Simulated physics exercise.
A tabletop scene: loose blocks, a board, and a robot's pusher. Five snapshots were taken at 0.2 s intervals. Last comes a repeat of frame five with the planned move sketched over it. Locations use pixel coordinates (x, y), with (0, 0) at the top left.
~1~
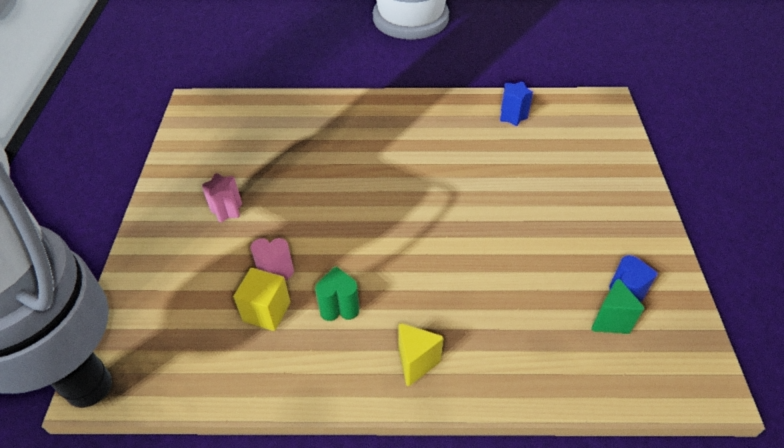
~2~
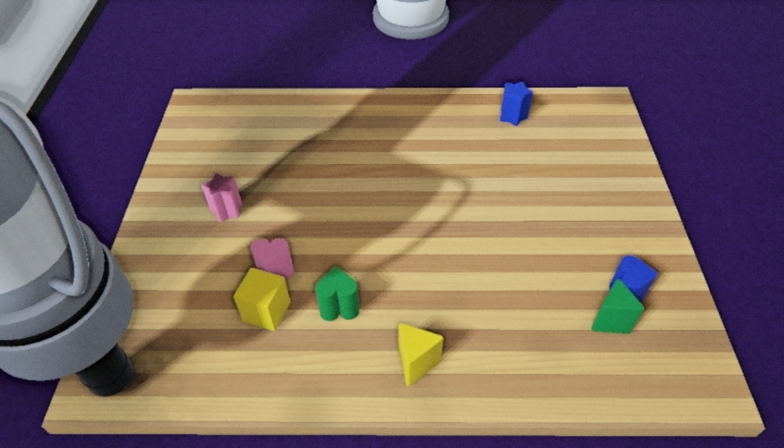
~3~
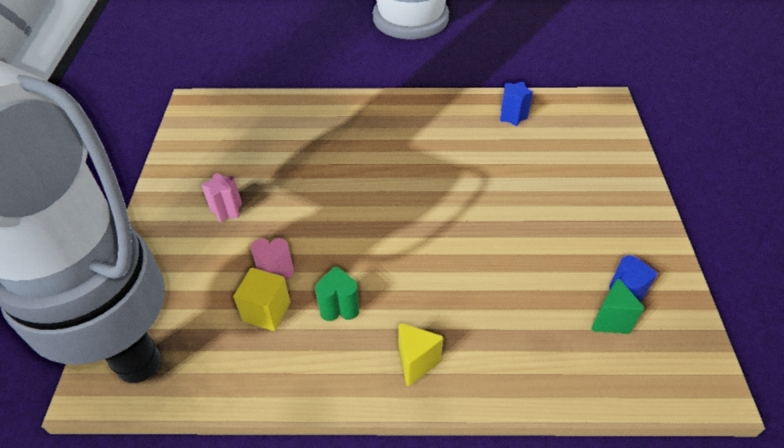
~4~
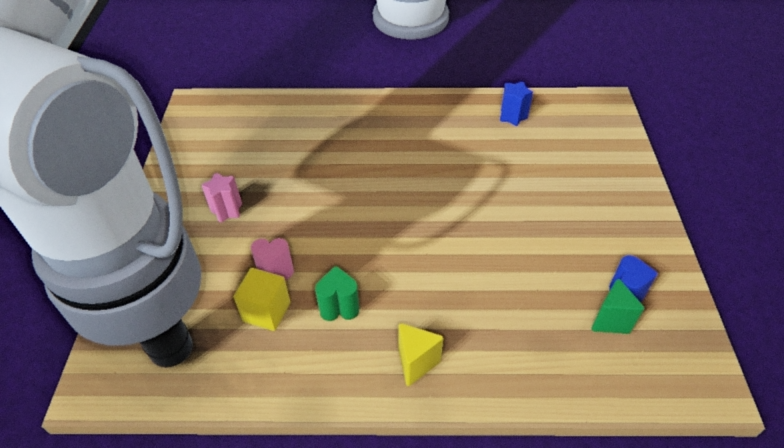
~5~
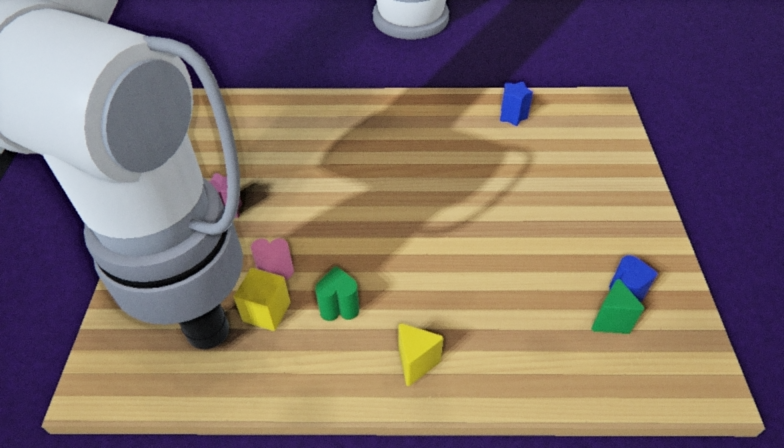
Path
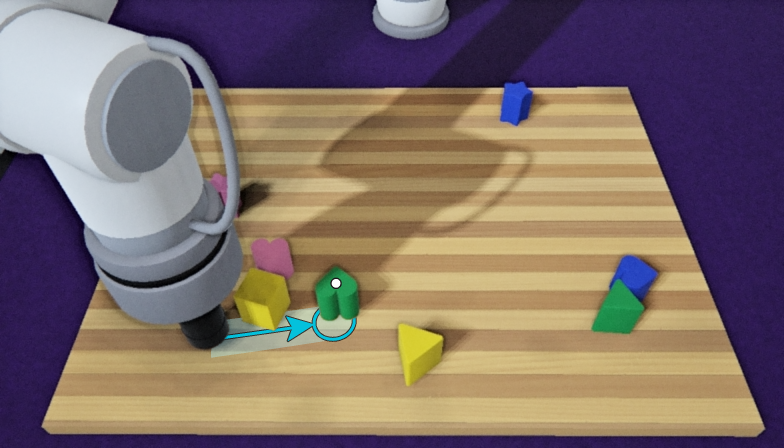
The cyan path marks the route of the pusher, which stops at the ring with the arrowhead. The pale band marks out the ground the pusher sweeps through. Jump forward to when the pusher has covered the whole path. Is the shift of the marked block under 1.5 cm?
Short answer: No.
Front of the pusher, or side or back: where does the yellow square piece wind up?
The block gets away.
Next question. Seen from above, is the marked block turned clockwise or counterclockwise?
From overhead, anticlockwise.
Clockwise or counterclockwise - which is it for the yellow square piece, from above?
Looking down: Anticlockwise.
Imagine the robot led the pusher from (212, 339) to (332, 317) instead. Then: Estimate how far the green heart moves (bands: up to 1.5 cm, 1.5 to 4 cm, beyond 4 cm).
Shift: 1.5 to 4 cm.
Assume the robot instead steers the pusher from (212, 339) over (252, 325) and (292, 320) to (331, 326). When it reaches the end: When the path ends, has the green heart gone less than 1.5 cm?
I believe not.
The line goes in a line from (212, 339) to (334, 322); the dot is on the green heart.
On the path given first. One third of the way, pusher (252, 327); yellow square piece (269, 279).
Two thirds of the way, pusher (294, 320); yellow square piece (286, 270), turned 30° anticlockwise; pink heart (272, 242), turned 15° anticlockwise.
At the end, pusher (333, 315); yellow square piece (286, 270), turned 30° anticlockwise; pink heart (272, 242), turned 15° anticlockwise; green heart (363, 273), turned 20° anticlockwise; yellow triangular block unmoved.
